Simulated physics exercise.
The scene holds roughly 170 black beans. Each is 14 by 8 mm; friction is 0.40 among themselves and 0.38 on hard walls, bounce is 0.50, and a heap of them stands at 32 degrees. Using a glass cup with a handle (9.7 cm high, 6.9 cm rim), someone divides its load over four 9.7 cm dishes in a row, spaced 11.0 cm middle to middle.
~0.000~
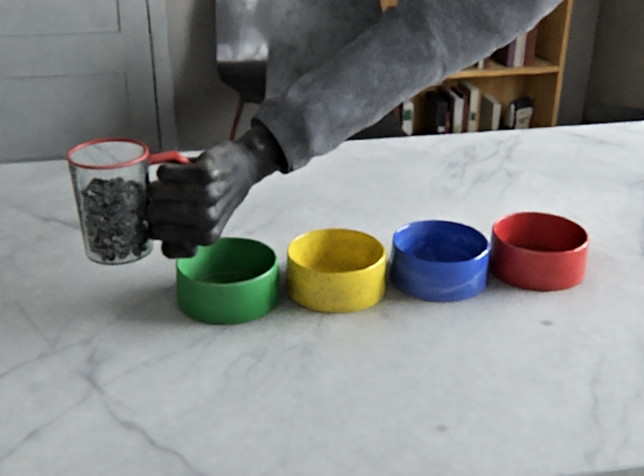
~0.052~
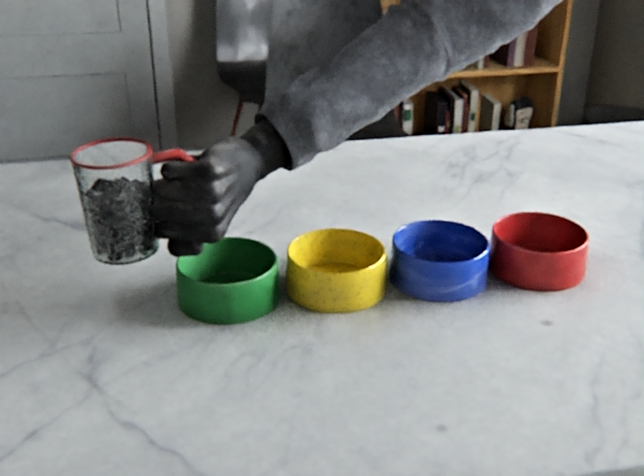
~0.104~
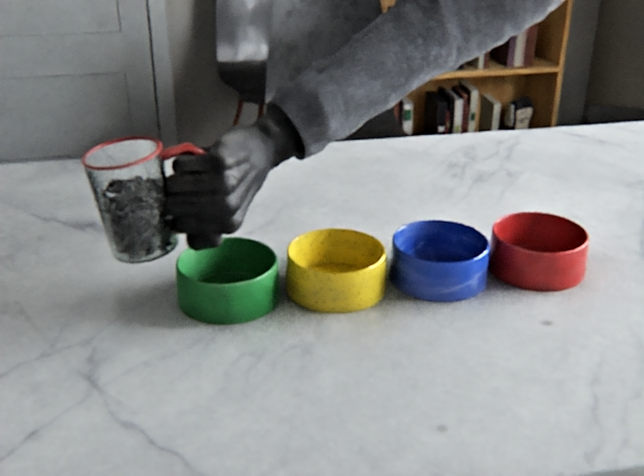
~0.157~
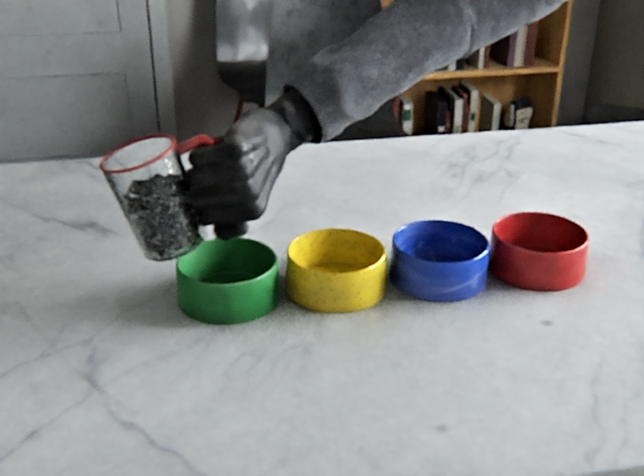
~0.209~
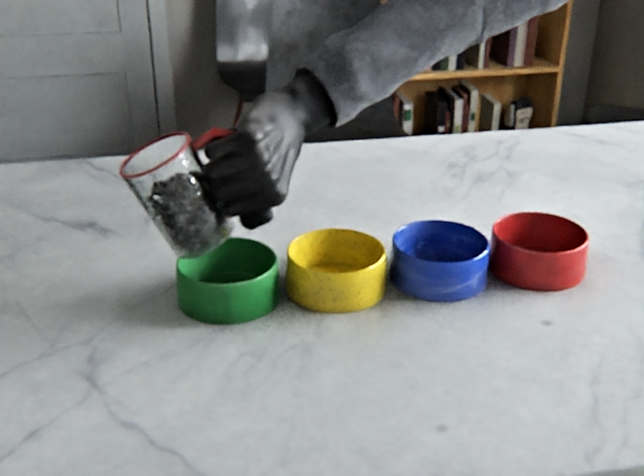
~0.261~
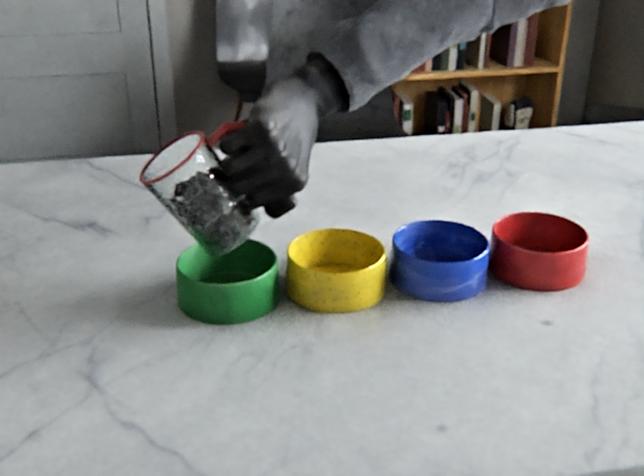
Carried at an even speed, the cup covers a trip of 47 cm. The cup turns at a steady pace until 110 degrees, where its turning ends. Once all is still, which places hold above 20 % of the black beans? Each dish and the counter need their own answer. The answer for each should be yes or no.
Red - yes, blue - yes, green - no, yellow - no, counter - no.
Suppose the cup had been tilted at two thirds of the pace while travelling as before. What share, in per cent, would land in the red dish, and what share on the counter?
Result: Red dish 90, counter 0.
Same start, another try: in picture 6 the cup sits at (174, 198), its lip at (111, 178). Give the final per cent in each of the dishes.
Dish by dish: Red 10 per cent, blue 20 per cent, green 0 per cent, yellow 60 per cent.
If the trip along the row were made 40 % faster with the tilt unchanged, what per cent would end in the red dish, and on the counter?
Then the red dish gets 90 and the counter 0.
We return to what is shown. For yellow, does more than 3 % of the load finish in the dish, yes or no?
Result for yellow: Yes, it does.
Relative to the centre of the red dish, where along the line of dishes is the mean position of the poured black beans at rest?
Some 7 cm in the -x direction.
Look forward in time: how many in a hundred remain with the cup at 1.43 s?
Around 25 in a hundred.
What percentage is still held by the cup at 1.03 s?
Roughly 55 %.
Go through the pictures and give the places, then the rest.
The first picture shows cup at (114, 203), tilt 0 degrees, lip at (68, 156), moved 0.0 cm; middle of the pieces at (112, 219); green dish at (227, 260); yellow dish at (336, 250); blue dish at (441, 241); red dish at (540, 232).
The second picture shows cup at (119, 202), tilt 2 degrees, lip at (72, 157), moved 0.5 cm; middle of the pieces at (117, 219).
The third picture shows cup at (134, 201), tilt 7 degrees, lip at (83, 160), moved 1.8 cm; middle of the pieces at (134, 218).
The fourth picture shows cup at (157, 199), tilt 16 degrees, lip at (101, 165), moved 3.9 cm; middle of the pieces at (160, 216).
The fifth picture shows cup at (180, 198), tilt 24 degrees, lip at (121, 171), moved 6.1 cm; middle of the pieces at (185, 214).
The sixth picture shows cup at (203, 196), tilt 32 degrees, lip at (141, 178), moved 8.2 cm; middle of the pieces at (210, 211); green dish at (227, 260); yellow dish at (336, 250); blue dish at (441, 241); red dish at (540, 232). The cup turns about 160 degrees a second and travels 41 cm a second.
After 0.72 s, tilt 105 degrees; cup holds 95 %, yellow 5 %.
Then, at 1.03 s, tilt 110 degrees; cup holds 55 %, blue 30 %, yellow 10 %.
After 1.43 s, tilt 110 degrees; cup holds 25 %, red 20 %, blue 40 %, yellow 10 %.
At rest (2.7 s), red 45 %, blue 40 %, green 0 %, yellow 10 %, counter 10 %.
